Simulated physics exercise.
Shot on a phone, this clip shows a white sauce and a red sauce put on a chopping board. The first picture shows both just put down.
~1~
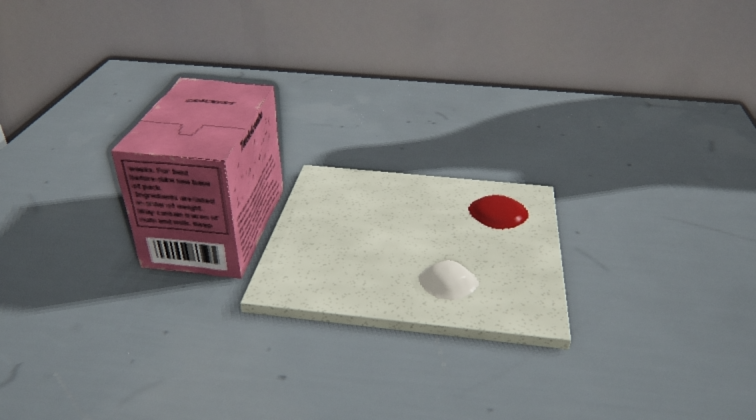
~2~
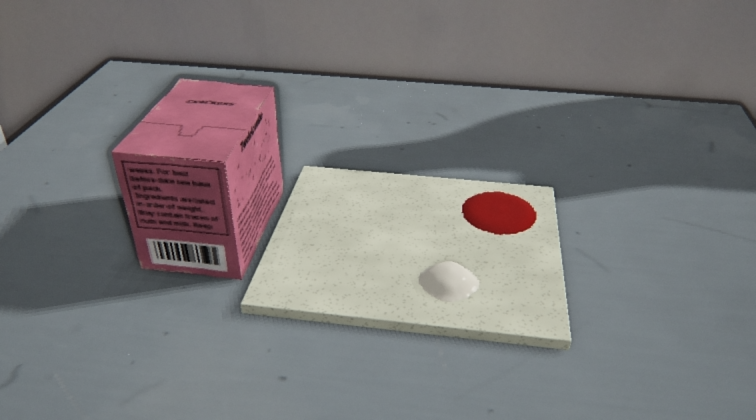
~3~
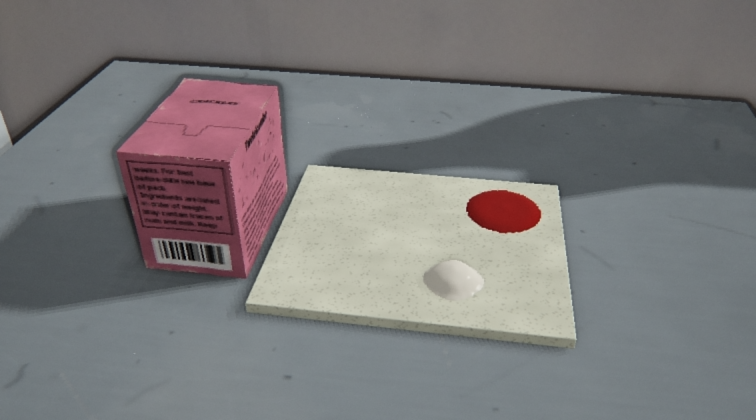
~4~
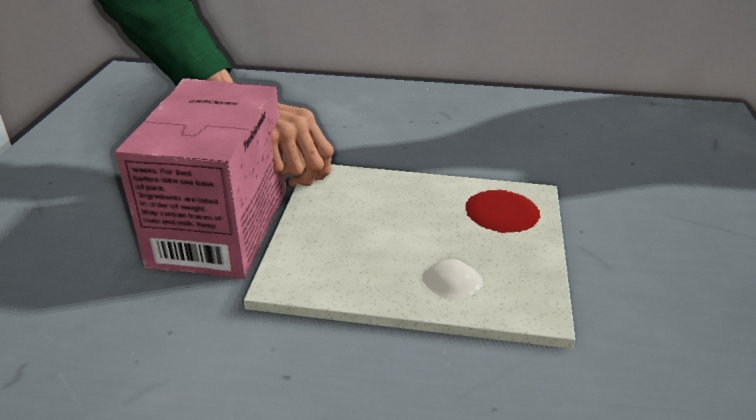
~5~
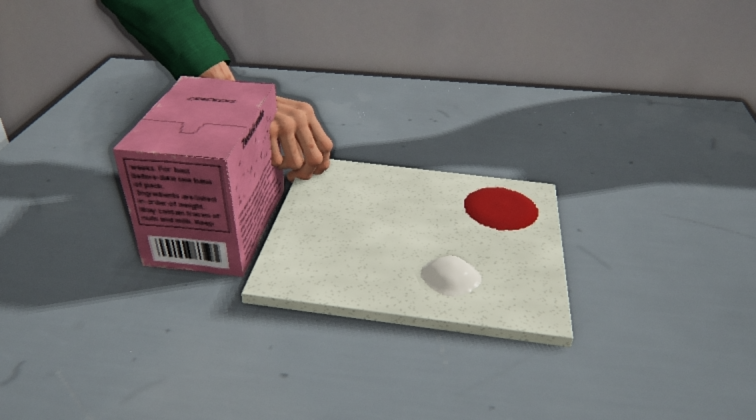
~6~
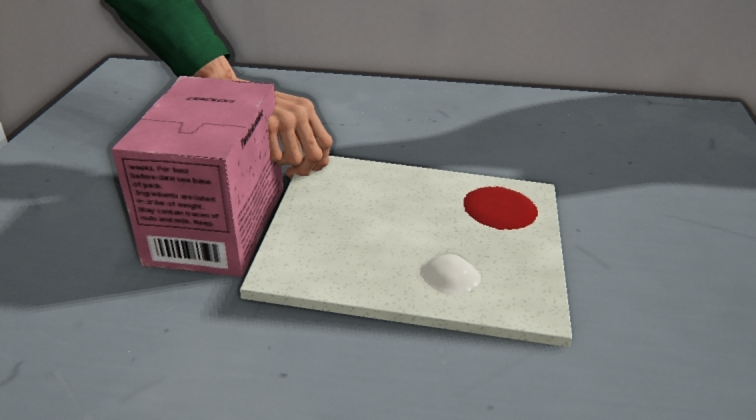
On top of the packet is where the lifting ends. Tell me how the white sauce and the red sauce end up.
The white sauce stays on the surface, the red sauce leaves the surface.
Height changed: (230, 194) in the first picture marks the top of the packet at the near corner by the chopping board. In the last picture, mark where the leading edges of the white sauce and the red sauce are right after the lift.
At (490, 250), then at (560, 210).
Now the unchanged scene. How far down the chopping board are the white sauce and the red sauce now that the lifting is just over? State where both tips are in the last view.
In the last picture the first one is at (498, 247) and the second at (561, 214).
Next, slope about 30°; the white sauce has not moved; the red sauce is dripping off the low end.
After that, the white sauce has not moved; the red sauce is dripping off the low end.
Finally, slope about 30°; the white sauce has not moved; the red sauce is dripping off the low end.
